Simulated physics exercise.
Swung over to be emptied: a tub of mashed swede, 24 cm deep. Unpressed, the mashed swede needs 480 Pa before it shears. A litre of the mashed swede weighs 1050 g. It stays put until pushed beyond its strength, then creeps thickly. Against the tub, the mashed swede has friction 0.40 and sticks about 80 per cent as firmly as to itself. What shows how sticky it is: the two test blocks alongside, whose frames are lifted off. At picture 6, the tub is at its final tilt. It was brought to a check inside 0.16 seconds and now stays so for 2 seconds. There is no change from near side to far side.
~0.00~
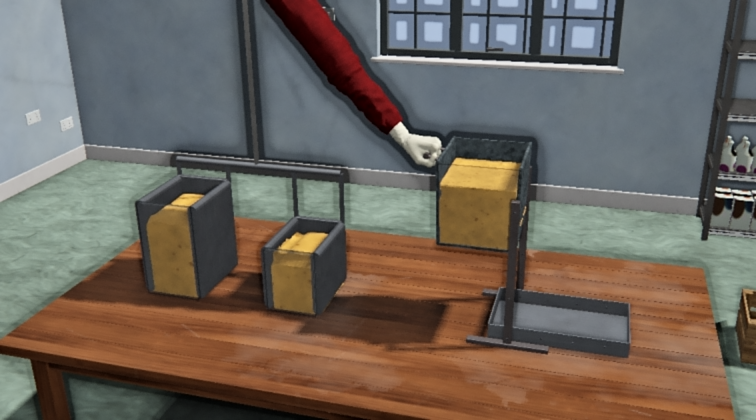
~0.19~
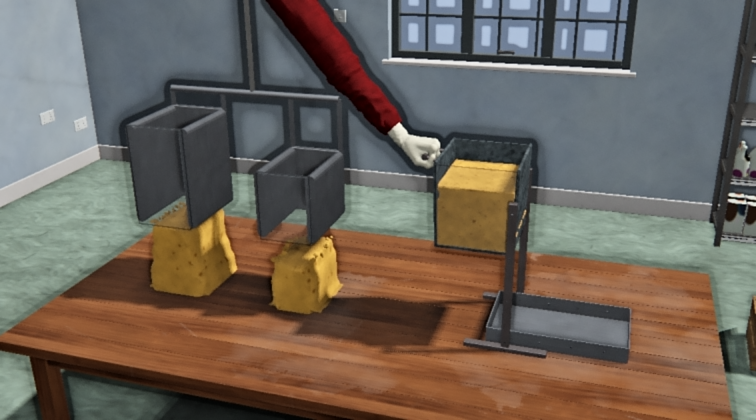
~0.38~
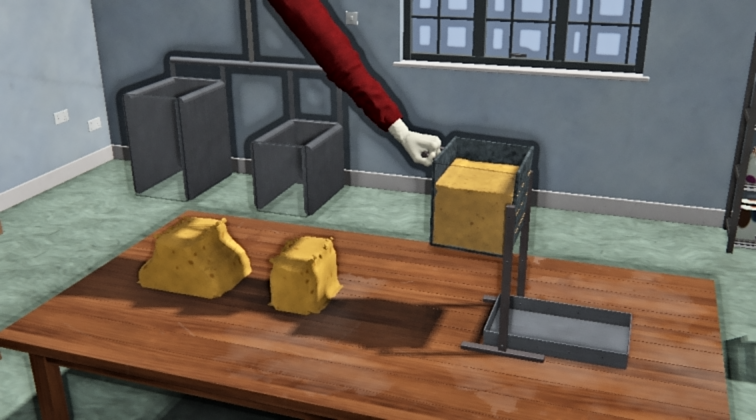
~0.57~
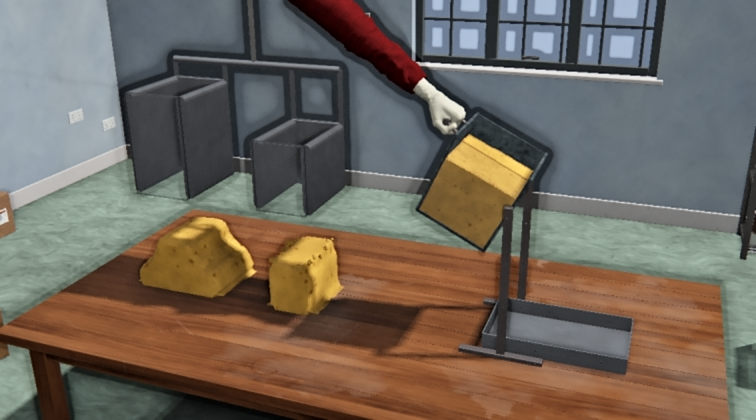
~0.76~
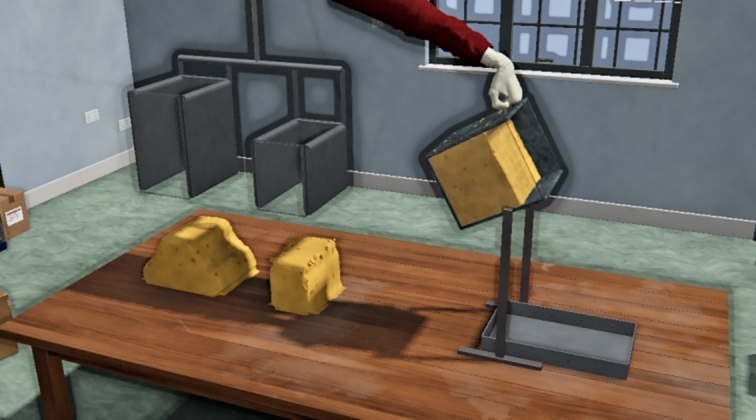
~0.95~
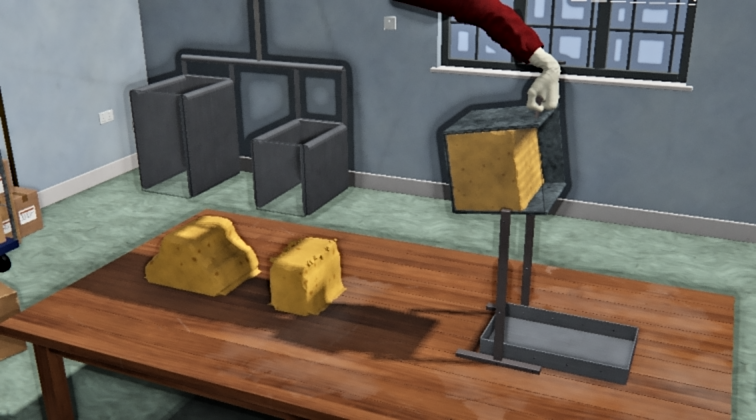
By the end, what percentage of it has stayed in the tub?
Some 100 per cent has stayed in the tub.
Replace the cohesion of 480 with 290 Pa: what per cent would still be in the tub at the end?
It would be near 80 %.
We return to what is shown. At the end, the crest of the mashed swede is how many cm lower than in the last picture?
About 0 cm.
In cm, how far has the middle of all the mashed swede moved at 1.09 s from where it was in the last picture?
It has gone close to 0 cm.
By 1.09 s, the tub is at 81 degrees and holds 100 %.
By 1.26 s, the tub is at 81 degrees and holds 100 %.
By 1.43 s, the tub is at 81 degrees and holds 100 %.
By 1.60 s, the tub is at 81 degrees and holds 100 %.
By 2.95 s, at the end, the tub is at 81 degrees and holds 100 %.
